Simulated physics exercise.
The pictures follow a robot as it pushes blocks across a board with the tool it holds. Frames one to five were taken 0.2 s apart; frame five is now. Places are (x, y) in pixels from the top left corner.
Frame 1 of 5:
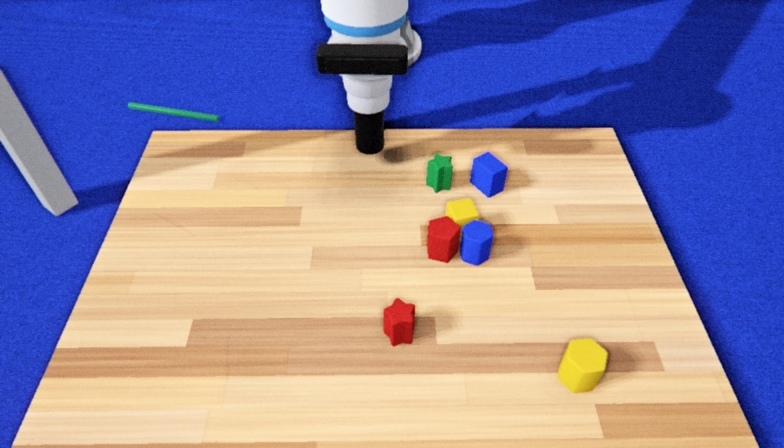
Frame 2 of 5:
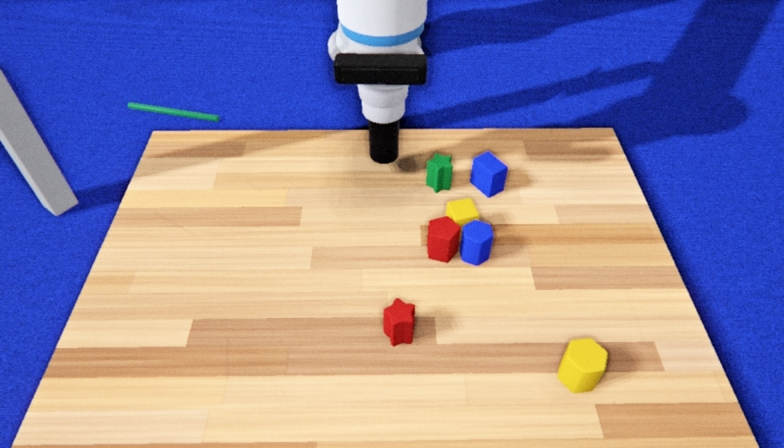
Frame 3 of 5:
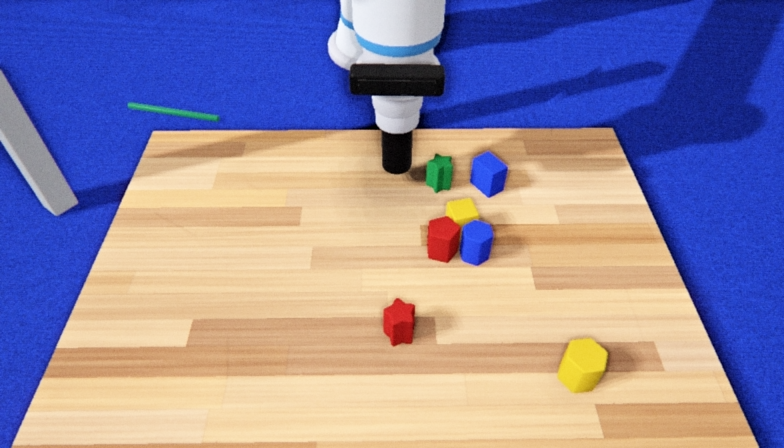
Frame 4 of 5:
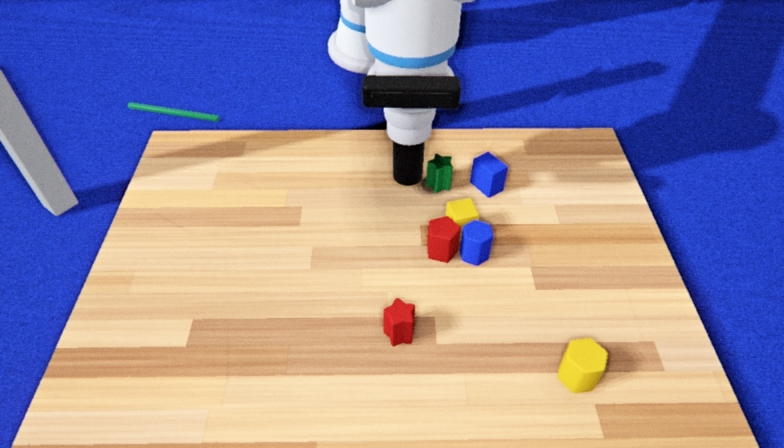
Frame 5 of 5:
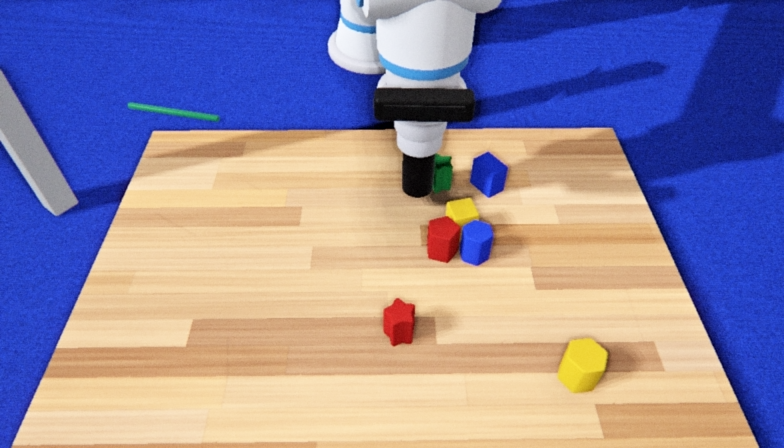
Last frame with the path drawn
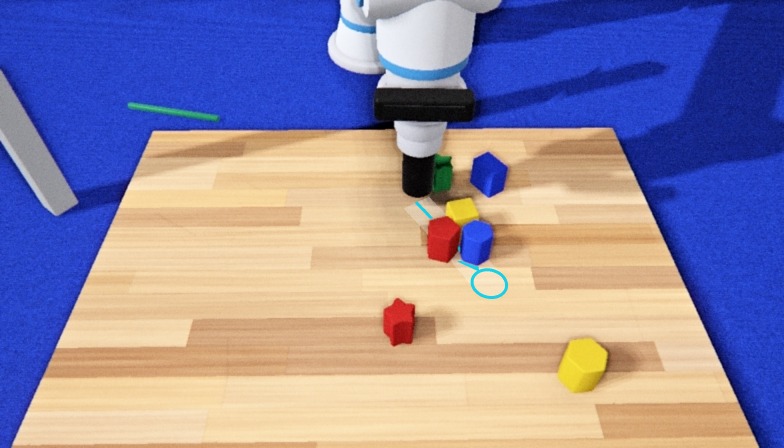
In this clip, a robot arm with a black cylindrical tip moves steadily down and slightly right over a wooden board, passing just left of a green star, while the red, blue, yellow and green blocks stay still.
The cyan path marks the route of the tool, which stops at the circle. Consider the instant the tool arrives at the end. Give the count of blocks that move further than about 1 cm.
Shifted over 1 cm: Three or more.
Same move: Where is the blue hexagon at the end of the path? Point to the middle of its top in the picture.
Its top centre lands on (528, 262).
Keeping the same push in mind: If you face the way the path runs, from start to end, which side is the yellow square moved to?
Left.
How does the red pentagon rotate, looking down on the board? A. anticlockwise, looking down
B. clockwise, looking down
B - clockwise, looking down.
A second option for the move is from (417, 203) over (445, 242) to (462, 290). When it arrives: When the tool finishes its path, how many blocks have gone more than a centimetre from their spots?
Blocks displaced: At least 3.
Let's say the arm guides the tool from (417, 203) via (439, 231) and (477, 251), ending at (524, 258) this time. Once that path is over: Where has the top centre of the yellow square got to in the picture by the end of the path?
Around (543, 215).
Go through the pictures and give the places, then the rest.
In the first frame, lower end of the tool at (370, 146), tops of blocks, green star-shaped block at (441, 160), red pentagon at (444, 227), yellow square at (463, 208), blue hexagon at (478, 230).
In the second frame, tool at (384, 155), blocks as before.
In the third frame, tool at (397, 165), blocks as before.
In the fourth frame, tool at (408, 176), blocks as before.
In the fifth frame, tool at (417, 188), green star-shaped block at (441, 160), red pentagon at (444, 227), yellow square at (463, 208), blue hexagon at (478, 230).
The drawn path runs in a line from (417, 203) to (489, 283).
What follows on the original path. One third of the way, tool at (442, 213); yellow square at (474, 213), turned 20° anticlockwise; blue hexagon at (484, 235), turned 15° clockwise.
Two thirds of the way, tool at (467, 240); red pentagon at (449, 250), turned 70° clockwise; yellow square at (496, 223), turned 85° anticlockwise; blue hexagon at (499, 246), turned 55° clockwise.
At the end, tool at (492, 269); green star-shaped block not moved; red pentagon at (449, 252), turned 80° clockwise; yellow square at (499, 224), turned 100° anticlockwise; blue hexagon at (528, 262).
